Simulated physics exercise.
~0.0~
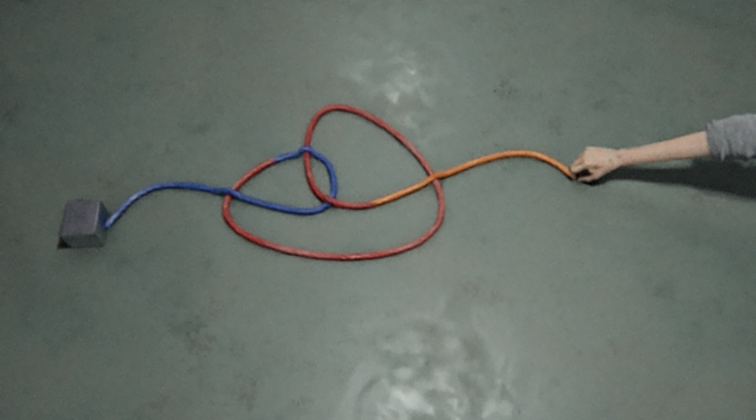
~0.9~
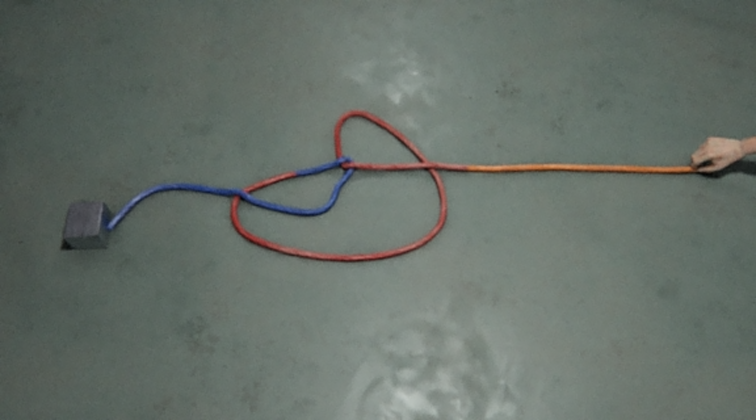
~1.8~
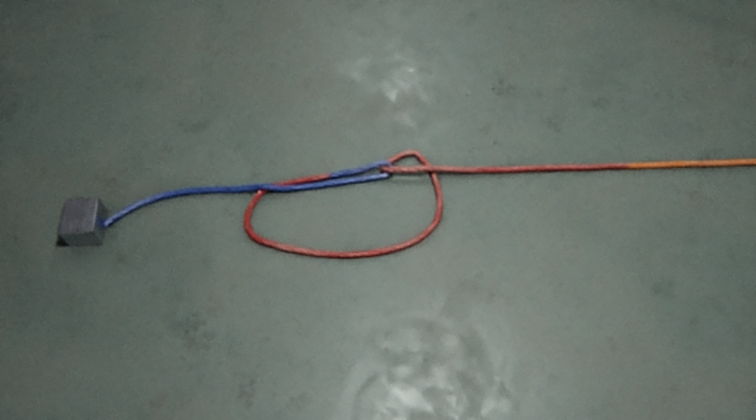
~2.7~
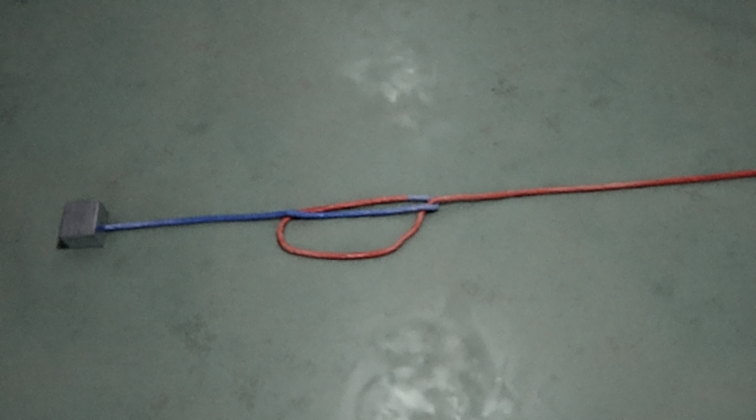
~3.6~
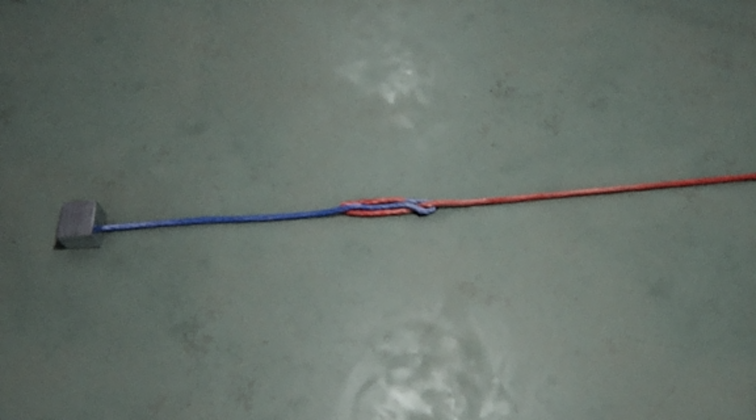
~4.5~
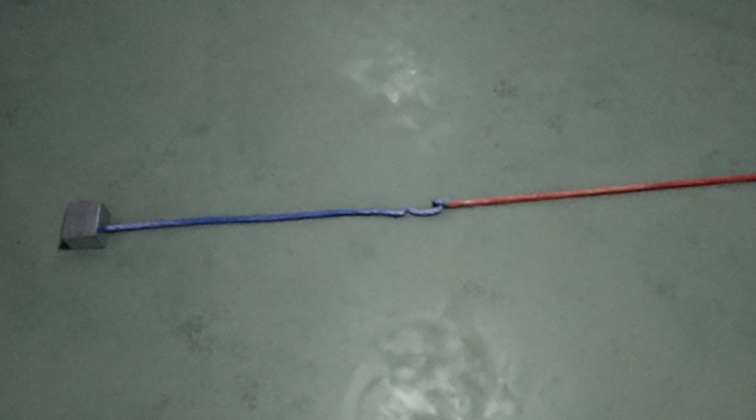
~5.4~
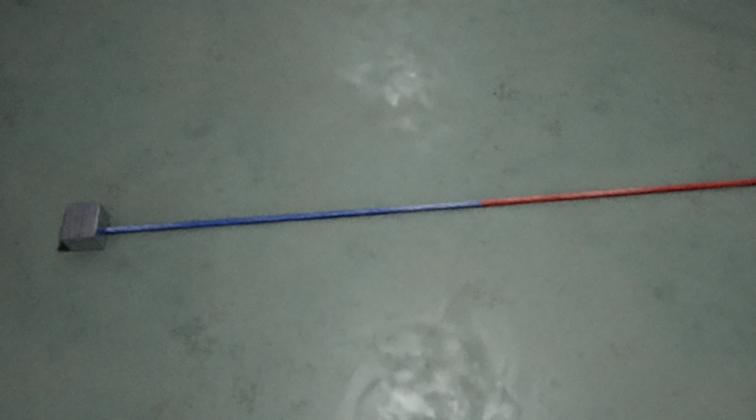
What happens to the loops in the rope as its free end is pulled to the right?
The loops shrink and slip out without leaving a knot, so the rope ends up stretched in a straight line from the block.
